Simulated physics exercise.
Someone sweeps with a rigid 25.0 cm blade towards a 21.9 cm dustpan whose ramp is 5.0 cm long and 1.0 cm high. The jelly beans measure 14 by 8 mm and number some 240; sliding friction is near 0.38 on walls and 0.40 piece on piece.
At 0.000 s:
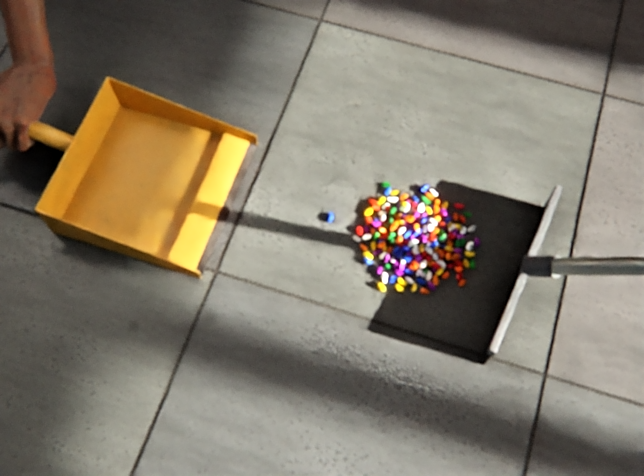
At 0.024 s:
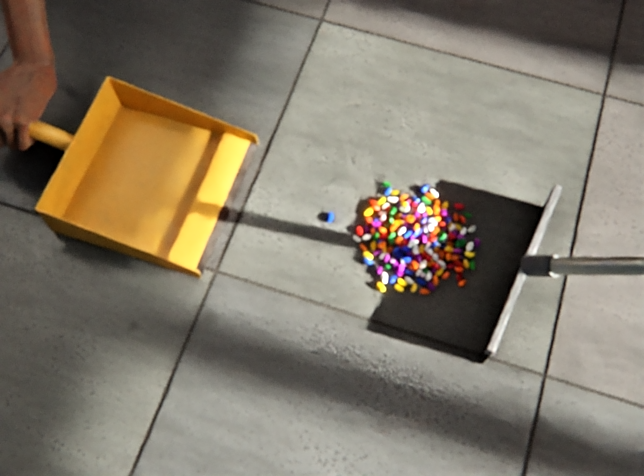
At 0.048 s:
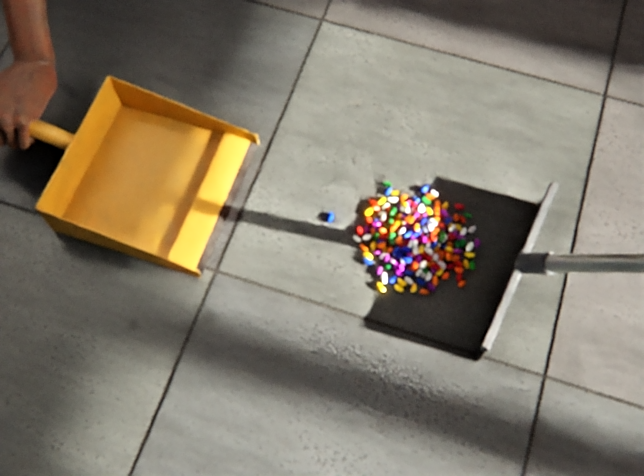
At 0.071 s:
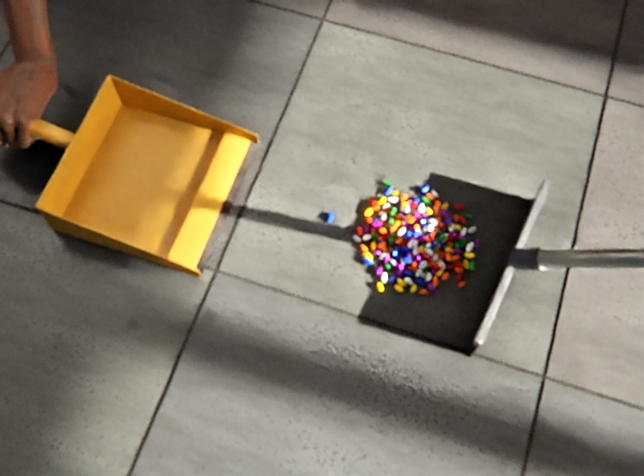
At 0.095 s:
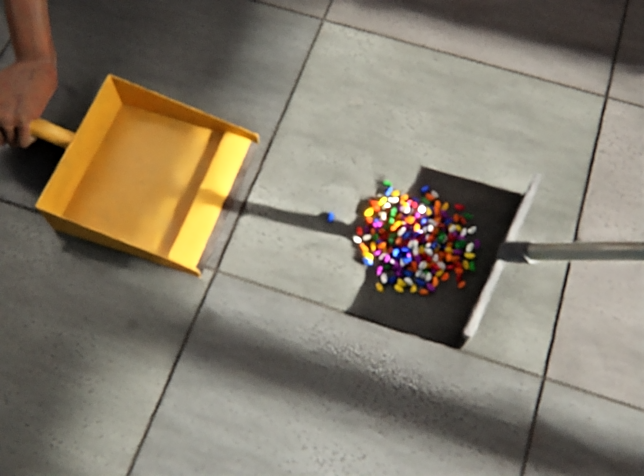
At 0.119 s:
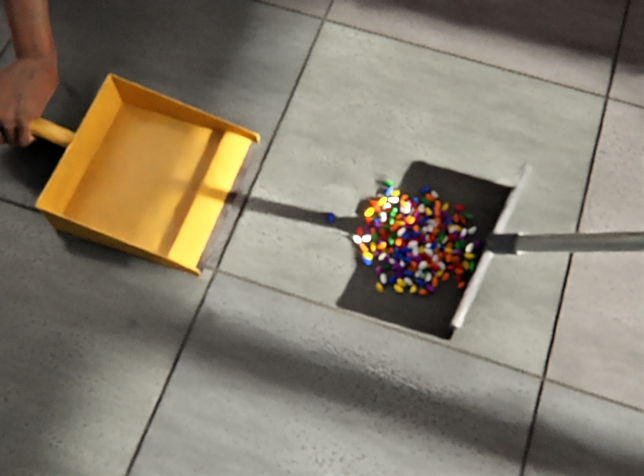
A hand holding a yellow dustpan still on grey tiles while a flat blade slides left toward a pile of colourful jelly beans.
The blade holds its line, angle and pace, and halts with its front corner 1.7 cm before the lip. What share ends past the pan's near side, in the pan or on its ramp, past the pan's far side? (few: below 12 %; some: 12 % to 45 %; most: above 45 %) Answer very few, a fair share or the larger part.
Near side very few, pan a fair share, far side the larger part.
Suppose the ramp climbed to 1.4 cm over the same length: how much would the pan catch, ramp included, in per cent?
In that case some 15 per cent.
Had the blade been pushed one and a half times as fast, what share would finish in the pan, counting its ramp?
It would be near 30 per cent.
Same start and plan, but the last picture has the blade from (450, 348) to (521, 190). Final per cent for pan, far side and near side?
Pan 25, far 20, near 5.
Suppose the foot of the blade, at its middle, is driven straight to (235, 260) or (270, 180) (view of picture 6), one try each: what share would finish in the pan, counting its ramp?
Some 25 and 40 per cent.
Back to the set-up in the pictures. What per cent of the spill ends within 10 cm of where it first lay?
Roughly 0 per cent.
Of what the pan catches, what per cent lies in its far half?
Some 100 per cent.
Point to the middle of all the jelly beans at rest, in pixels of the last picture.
Around (254, 135).
After 0.34 s, middle of the blade 20 cm from the lip; 0 % over the lip, far side 20 %, near side 0 %.
After 0.49 s, middle of the blade 9 cm from the lip; 0 % over the lip, far side 45 %, near side 0 %.
After 0.77 s, middle of the blade 3 cm from the lip; 15 % over the lip, far side 55 %, near side 5 %.
At rest (3.1 s), near side 5 %, pan 15 %, far side 55 %, in front of the lip or behind the blade 30 %.
